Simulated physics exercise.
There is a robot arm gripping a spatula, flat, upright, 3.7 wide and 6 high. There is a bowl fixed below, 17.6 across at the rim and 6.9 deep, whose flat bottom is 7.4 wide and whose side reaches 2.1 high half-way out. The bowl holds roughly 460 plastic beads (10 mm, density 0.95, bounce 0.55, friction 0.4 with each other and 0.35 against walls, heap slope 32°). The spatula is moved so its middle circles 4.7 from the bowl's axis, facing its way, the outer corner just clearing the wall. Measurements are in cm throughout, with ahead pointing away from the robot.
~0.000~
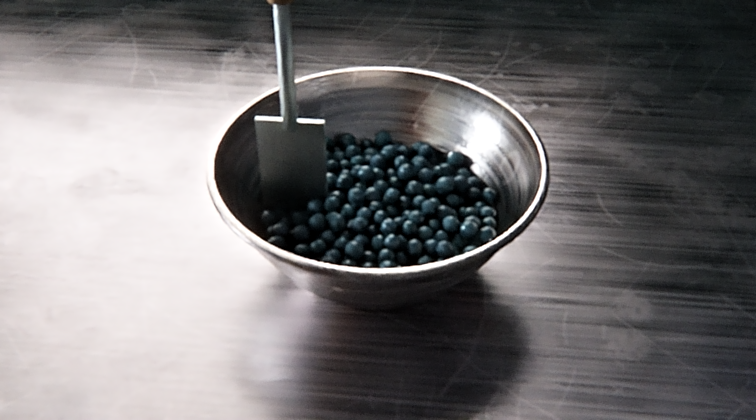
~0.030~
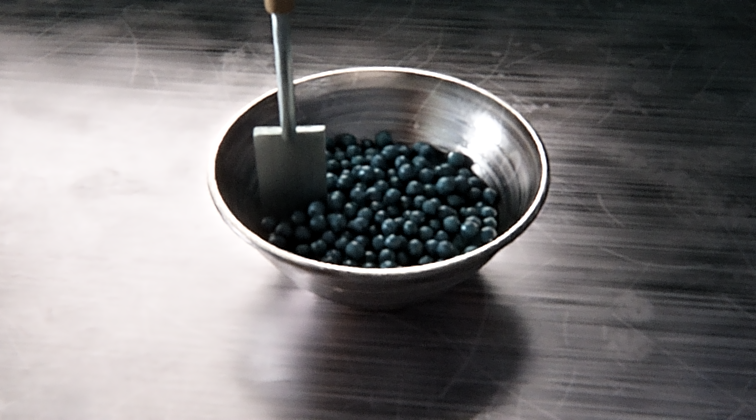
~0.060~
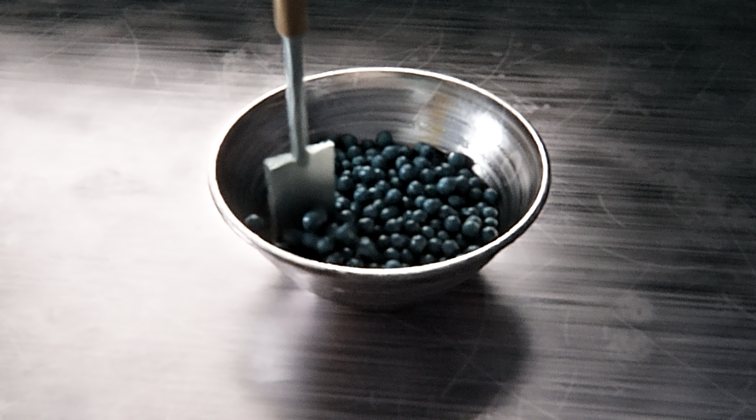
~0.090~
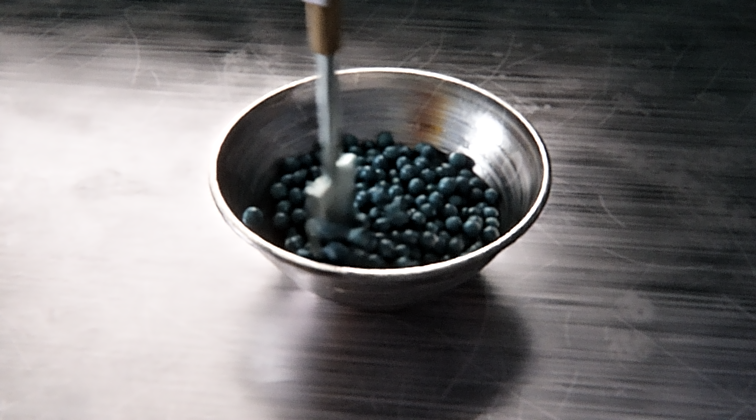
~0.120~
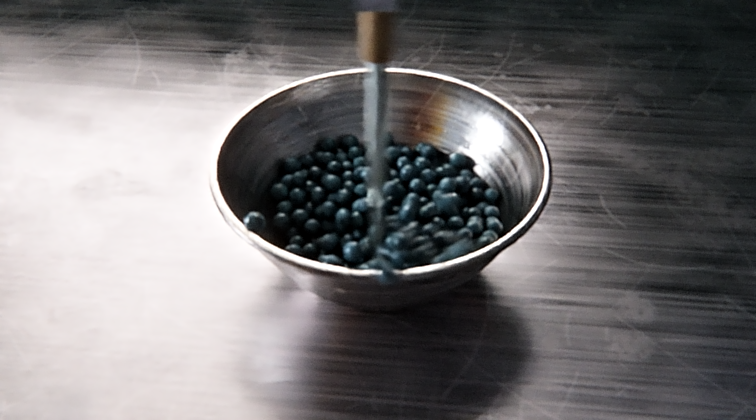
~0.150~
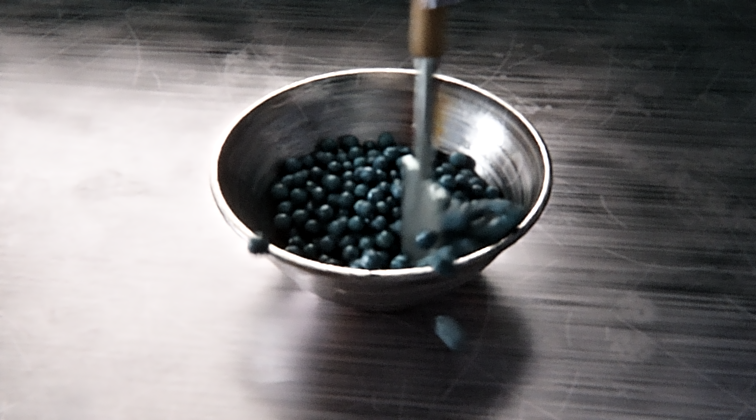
On a brushed metal surface, a flat spatula stands in the left side of a metal bowl partly filled with dark blue beads. It sweeps along the near side toward the right, turning edge-on and pushing beads ahead of it, until some heap at the right rim and a few are outside the bowl.
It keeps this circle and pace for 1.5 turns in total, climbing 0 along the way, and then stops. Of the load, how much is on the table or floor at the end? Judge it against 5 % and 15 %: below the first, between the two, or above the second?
Above 15 %.
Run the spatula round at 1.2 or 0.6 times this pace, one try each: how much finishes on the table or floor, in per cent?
30 % and 5 %.
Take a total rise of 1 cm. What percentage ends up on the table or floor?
Result: Roughly 20 %.
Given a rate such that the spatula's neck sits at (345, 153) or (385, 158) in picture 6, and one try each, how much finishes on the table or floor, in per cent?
Around 10 and 15 per cent respectively.
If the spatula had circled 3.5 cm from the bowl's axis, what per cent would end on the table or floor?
Close to 15 in a hundred then.
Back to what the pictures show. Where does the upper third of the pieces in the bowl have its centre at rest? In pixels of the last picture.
I'd put it at about (420, 188).
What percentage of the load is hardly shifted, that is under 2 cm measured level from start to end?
Result: Close to 40 per cent of the load.
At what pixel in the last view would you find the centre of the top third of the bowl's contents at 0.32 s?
That third sits centred at about (356, 143).
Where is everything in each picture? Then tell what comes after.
The first frame shows the spatula neck at (288, 96), 0° round; upper third of the load around (381, 205), from x 270 to 490, top at y 140; 457 in the bowl.
The second frame shows the spatula neck at (287, 106), 11° round; upper third of the load around (381, 204), from x 270 to 490, top at y 140.
The third frame shows the spatula neck at (299, 129), 37° round; upper third of the load around (383, 214), from x 255 to 490, top at y 140.
The fourth frame shows the spatula neck at (331, 149), 65° round; upper third of the load around (391, 215), from x 255 to 490, top at y 140.
The fifth frame shows the spatula neck at (377, 157), 94° round; upper third of the load around (406, 216), from x 255 to 495, top at y 140; 455 in the bowl, 2 in flight or on the tool.
The sixth frame shows the spatula neck at (424, 152), 122° round; upper third of the load around (433, 213), from x 260 to 515, top at y 140; 452 in the bowl, 5 in flight or on the tool.
After 0.32 s, 281° round, highest piece 11 above the table; 419 in the bowl, 15 on the table or floor, 23 in flight or on the tool.
After 0.49 s, 81° round, highest piece 9 above the table; 381 in the bowl, 52 on the table or floor, 24 in flight or on the tool.
After 0.78 s, 180° round, highest piece 6 above the table; 361 in the bowl, 96 on the table or floor.
After 1.48 s, 180° round, highest piece 6 above the table; 361 in the bowl, 96 on the table or floor.
In the end, 361 in the bowl, 96 on the table or floor. That is 21 % on the table or floor.
